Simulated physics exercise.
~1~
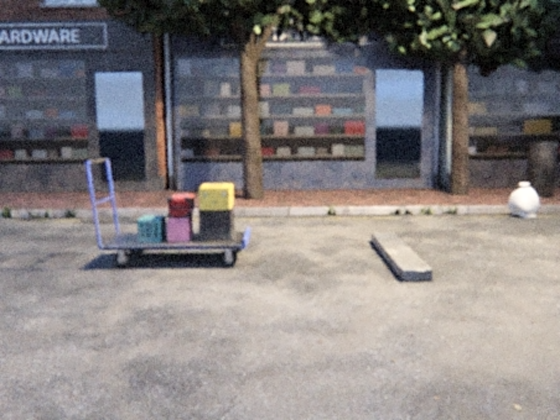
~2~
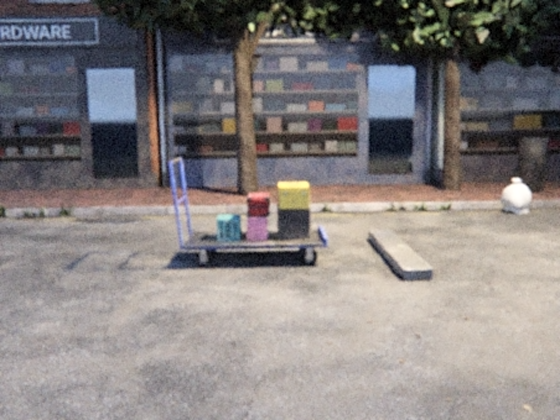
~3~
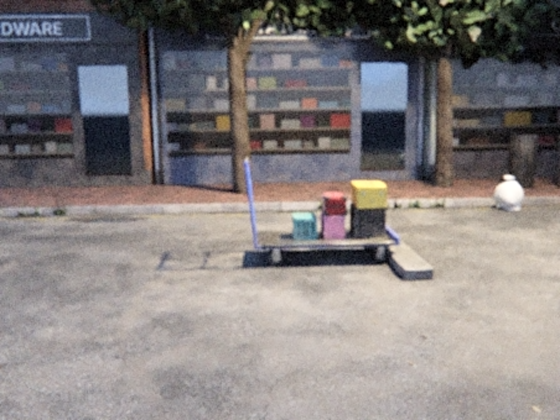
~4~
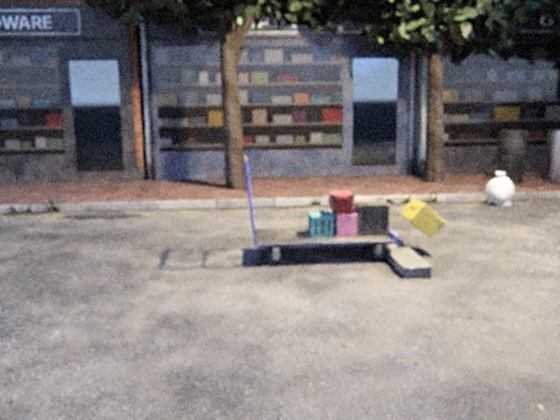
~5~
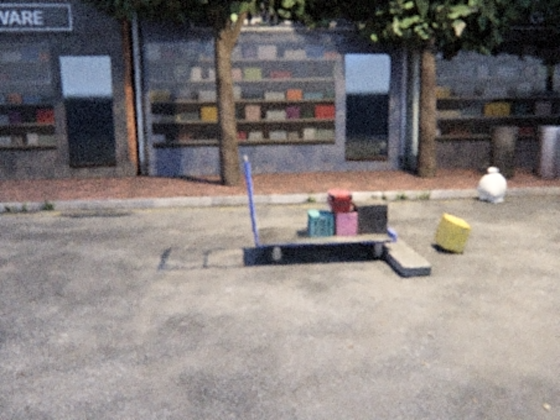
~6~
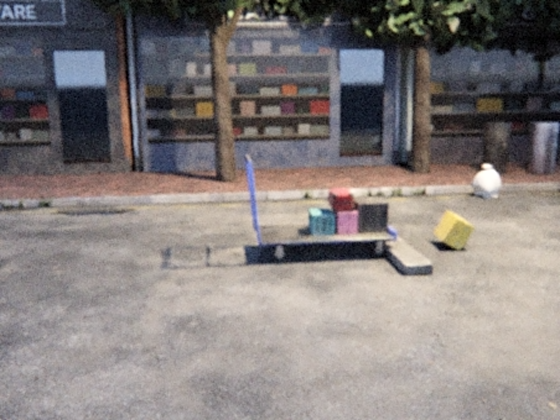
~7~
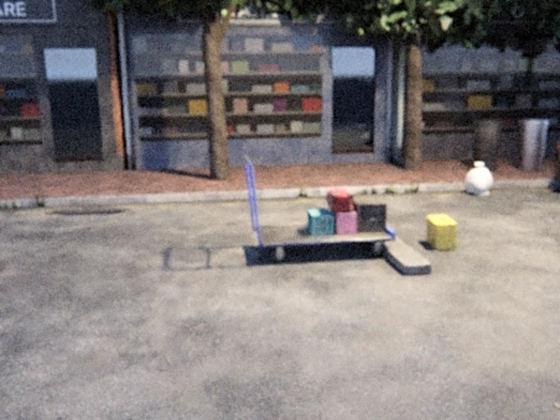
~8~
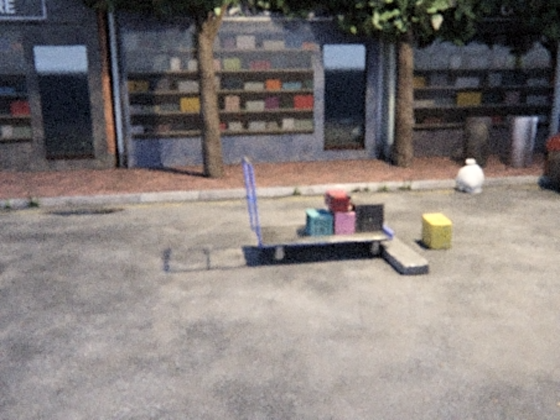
A yellow box flew off the front of a flat cart when the cart rolled right into a low kerb and stopped dead. It tumbled onto the pavement and settled there, while the red, pink, black and teal boxes stayed aboard.
